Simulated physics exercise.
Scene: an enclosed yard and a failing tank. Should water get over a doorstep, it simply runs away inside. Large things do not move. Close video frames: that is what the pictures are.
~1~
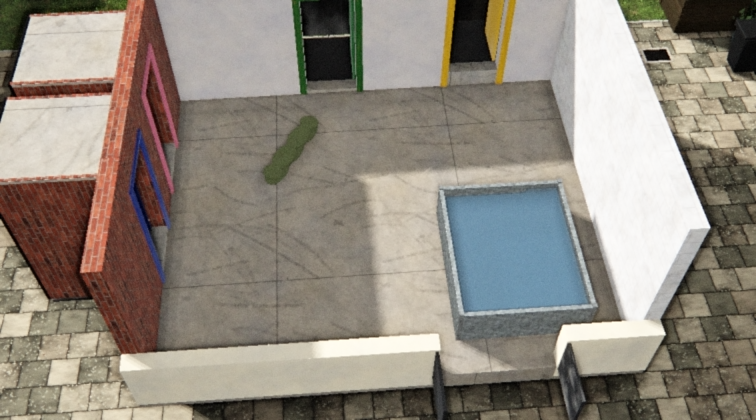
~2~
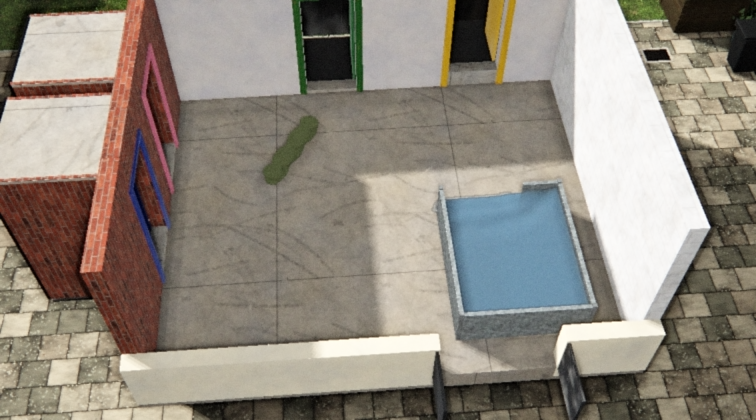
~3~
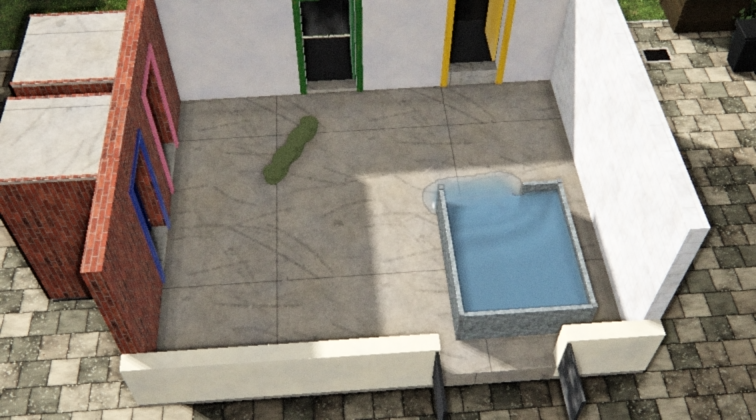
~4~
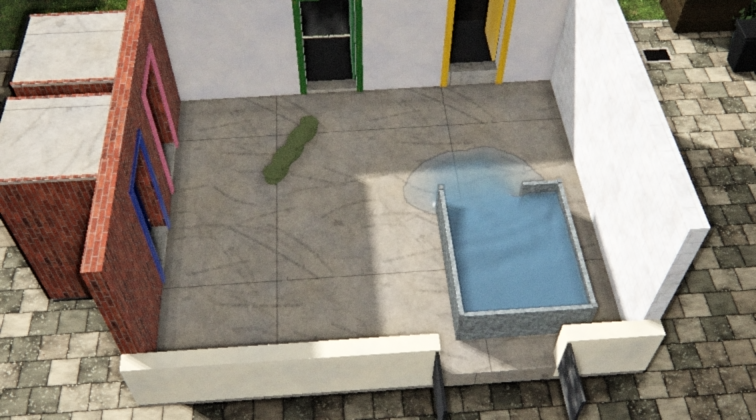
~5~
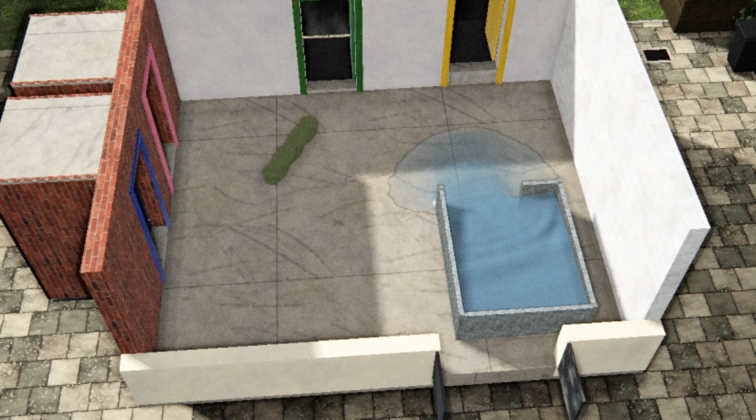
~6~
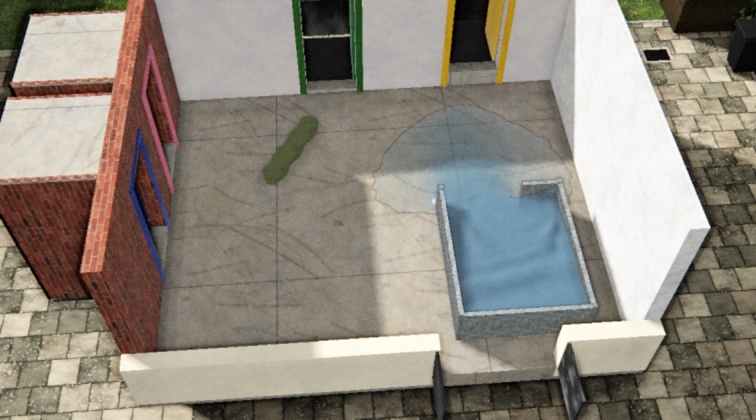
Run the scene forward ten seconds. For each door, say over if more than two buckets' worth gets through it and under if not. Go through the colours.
Yellow door: Under, pink door: Under, green door: Over, blue door: Under.
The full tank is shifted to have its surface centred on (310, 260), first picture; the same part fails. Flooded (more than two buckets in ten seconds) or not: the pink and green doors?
Well, the pink door gets past it, while the green door gets past it.
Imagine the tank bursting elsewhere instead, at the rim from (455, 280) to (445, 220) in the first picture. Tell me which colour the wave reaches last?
That would be the yellow-painted one.
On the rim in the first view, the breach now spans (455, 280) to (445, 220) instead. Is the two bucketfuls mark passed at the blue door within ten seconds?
As I see it, the blue door surpasses the limit.
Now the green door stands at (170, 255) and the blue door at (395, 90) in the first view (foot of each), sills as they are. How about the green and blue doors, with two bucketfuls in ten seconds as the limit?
Finding - green door is safe, blue door breaks the limit.
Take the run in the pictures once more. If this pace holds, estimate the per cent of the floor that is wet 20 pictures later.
My estimate is close to 45 per cent.
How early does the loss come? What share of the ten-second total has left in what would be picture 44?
I'd put it near 40 in a hundred.
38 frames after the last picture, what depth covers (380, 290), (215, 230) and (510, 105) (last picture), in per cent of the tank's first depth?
In order: About 0, 6 and 18 in a hundred.
A moment on, water covers 30 % of the floor; the yellow door wet at the sill, nothing in, the pink door not reached, the green door not reached, the blue door not reached.
Next, water covers 35 % of the floor; the yellow door wet at the sill, nothing in, the pink door not reached, the green door under two buckets in, the blue door not reached.
Then, water covers 45 % of the floor; the yellow door wet at the sill, nothing in, the pink door wet at the sill, nothing in, the green door over two buckets in, the blue door not reached.
Later, water covers 80 % of the floor; the yellow door wet at the sill, nothing in, the pink door wet at the sill, nothing in, the green door over two buckets in, the blue door wet at the sill, nothing in.
In the end, water covers 95 % of the floor; the yellow door wet at the sill, nothing in, the pink door wet at the sill, nothing in, the green door over two buckets in, the blue door wet at the sill, nothing in.
